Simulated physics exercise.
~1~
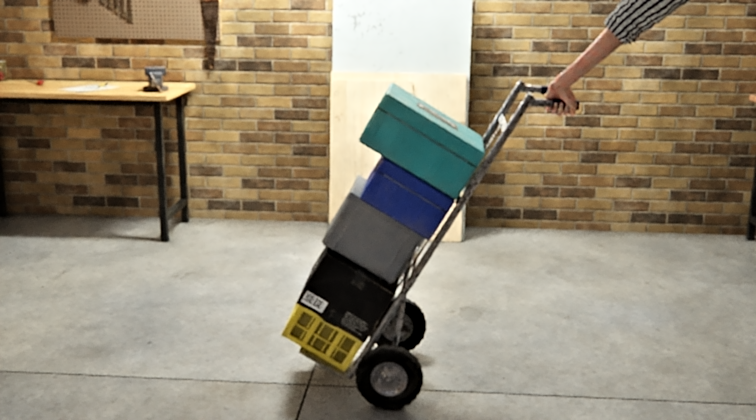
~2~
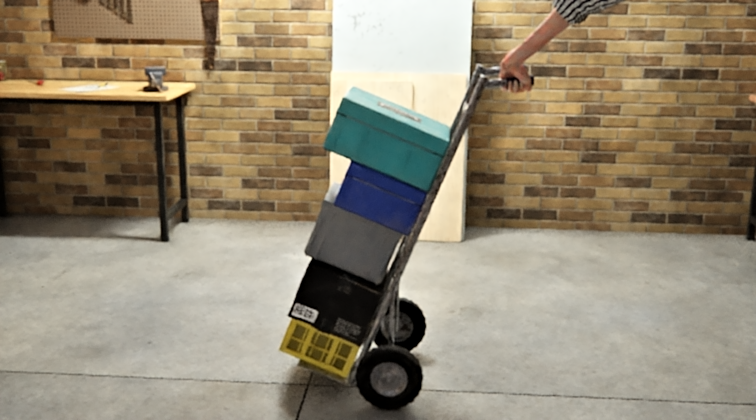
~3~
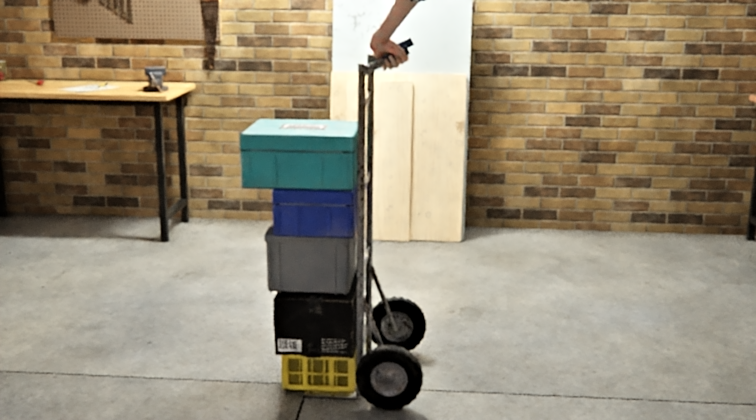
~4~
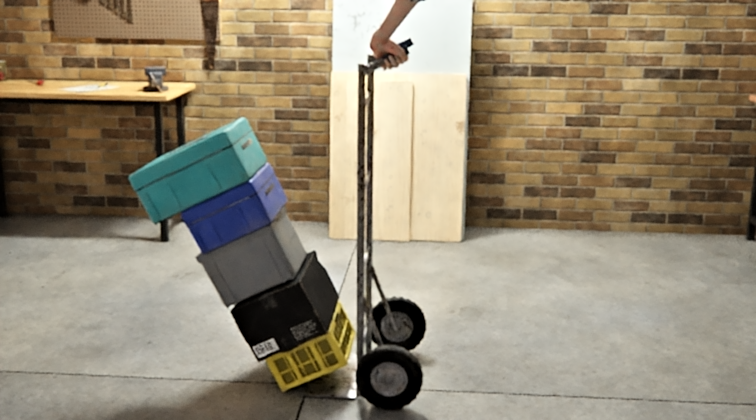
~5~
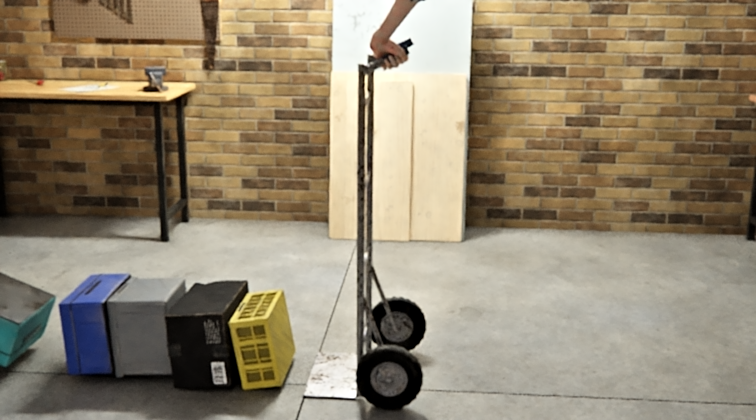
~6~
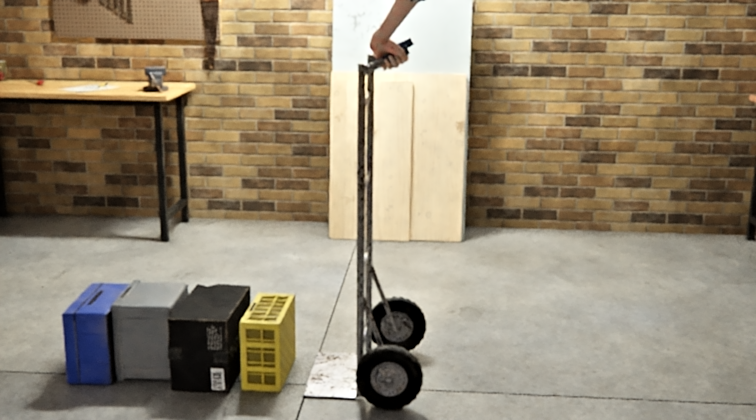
A stack of five colorful boxes and crates toppled off a hand truck to the left when a hand swung it upright, and four ended up lying in a row on the floor, the turquoise one out of sight, while the hand held the empty truck.
